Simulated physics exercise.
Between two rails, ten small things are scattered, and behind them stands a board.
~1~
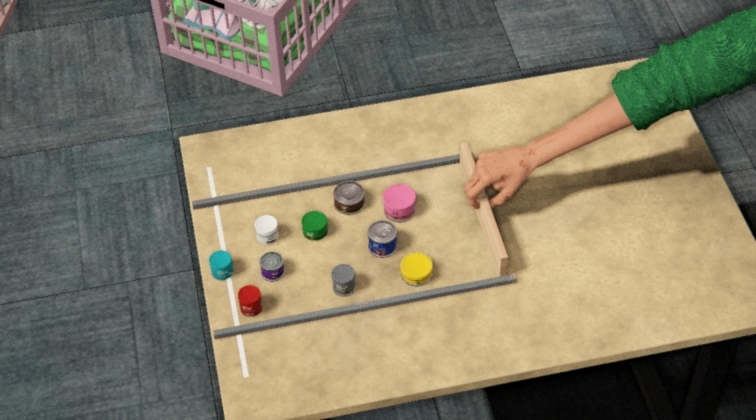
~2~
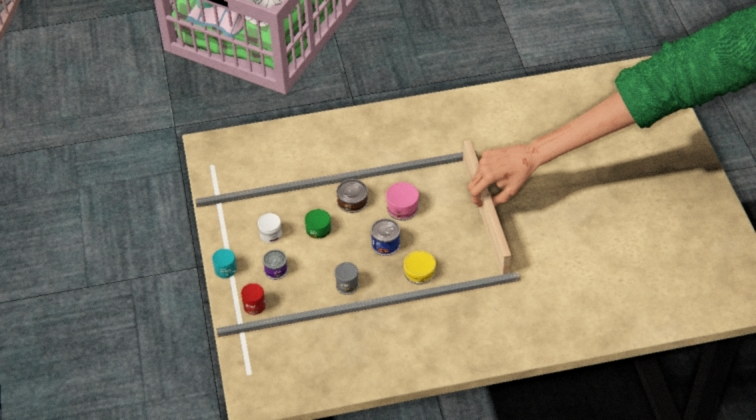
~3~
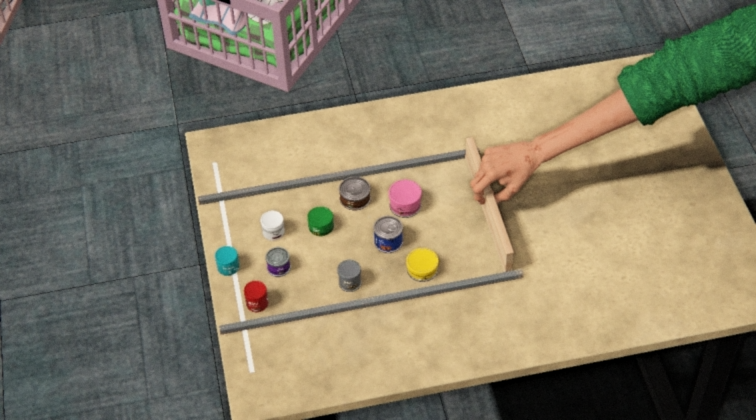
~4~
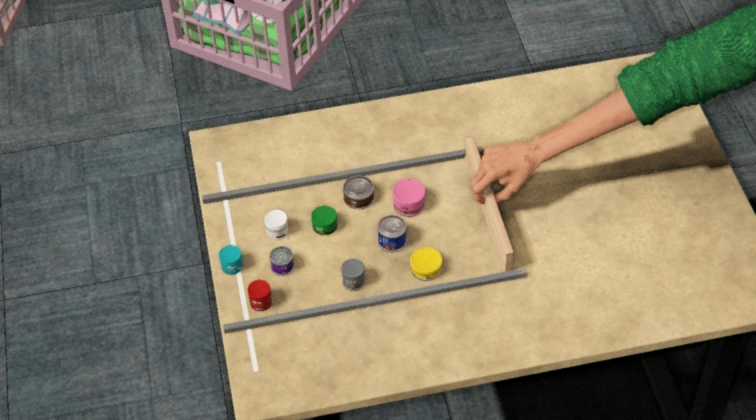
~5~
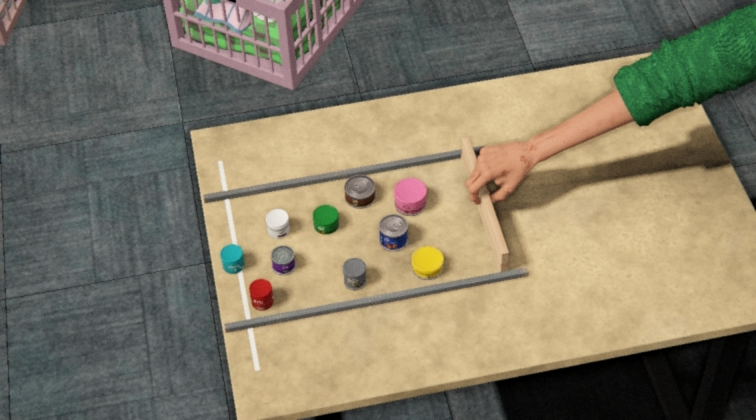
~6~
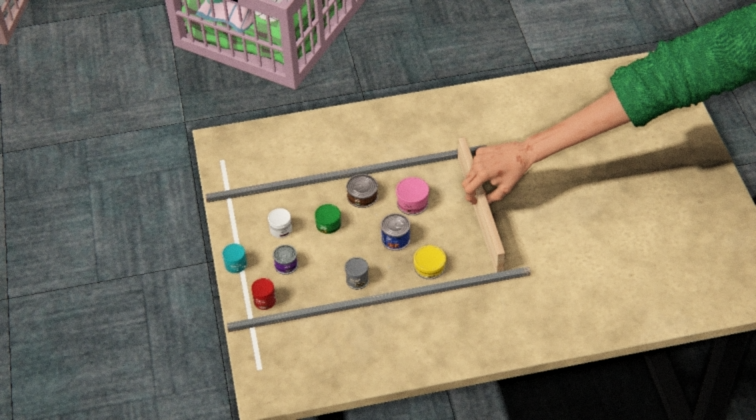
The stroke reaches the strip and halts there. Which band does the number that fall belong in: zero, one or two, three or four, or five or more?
I expect the drop count to reach five or more.
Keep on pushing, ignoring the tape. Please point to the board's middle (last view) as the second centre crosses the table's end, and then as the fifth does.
At the first moment about (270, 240), at the next about (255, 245).
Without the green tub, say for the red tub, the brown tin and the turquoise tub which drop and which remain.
Red tub: Over the edge; brown tin: Still there; turquoise tub: Over the edge.
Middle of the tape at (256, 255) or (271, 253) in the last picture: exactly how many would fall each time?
So that's 3 for the first and 1 for the second.
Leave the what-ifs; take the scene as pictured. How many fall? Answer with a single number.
The answer: 6 exactly.
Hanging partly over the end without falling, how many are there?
The number overhanging is 4.
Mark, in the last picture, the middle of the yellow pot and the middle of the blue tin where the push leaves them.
(231, 299) and (226, 263).
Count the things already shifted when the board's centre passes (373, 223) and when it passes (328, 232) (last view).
I count 6 first and 7 after.
Soon after, none off yet; turquoise tub at rest near (235, 259); red tub at rest near (264, 294); purple tin at rest near (285, 260).
By the end, the number that fall off is five or more; fallen, grey tin, green tub, white tub, purple tin, red tub and turquoise tub.
